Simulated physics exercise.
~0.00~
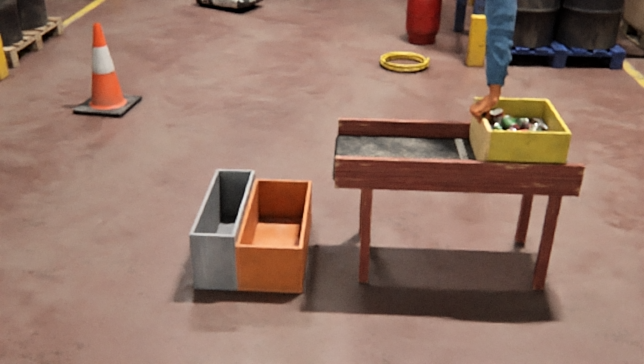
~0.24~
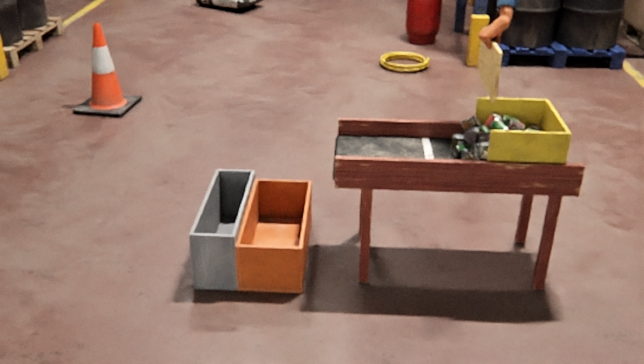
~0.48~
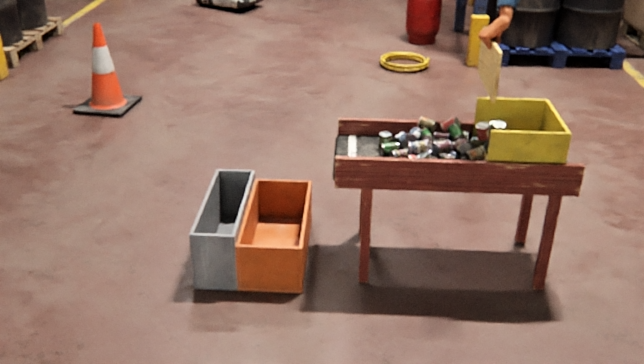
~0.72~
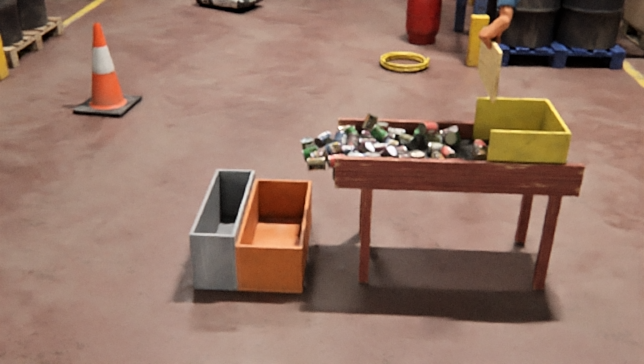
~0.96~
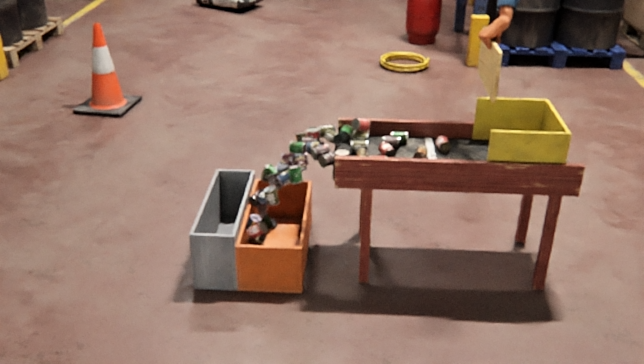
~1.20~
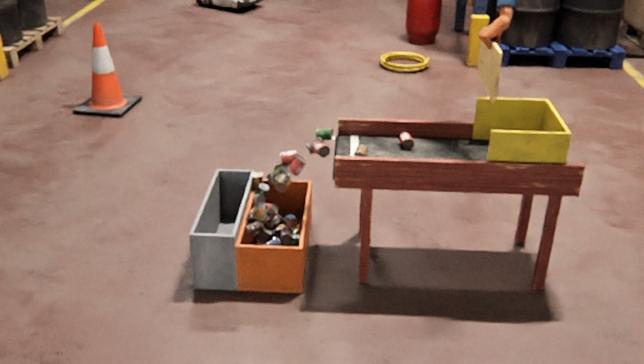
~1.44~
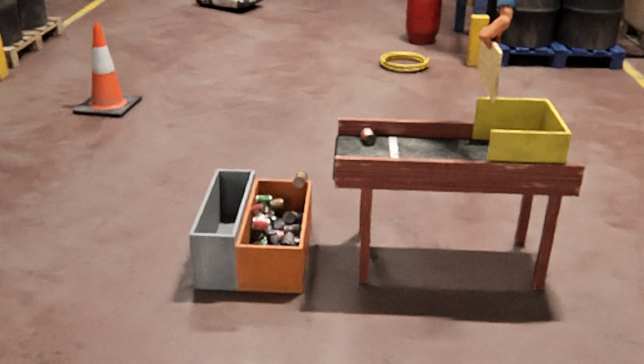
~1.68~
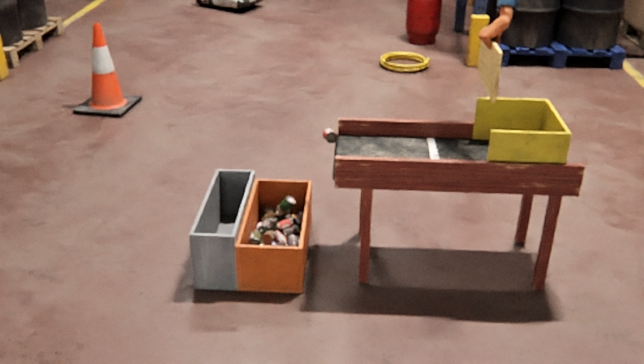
An arm reaches in at the top right and lifts a panel from a yellow bin of small tins, on a red-sided table with a dark belt, seen from slightly above on a workshop floor. An orange box and a grey tub stand side by side below its left end, with a traffic cone farther left. The tins slide out and ride left in a crowded heap. They spill off the end and tumble into the orange box. A last straggler reaches the belt's edge and drops, leaving the tins in the orange box and the grey tub empty.
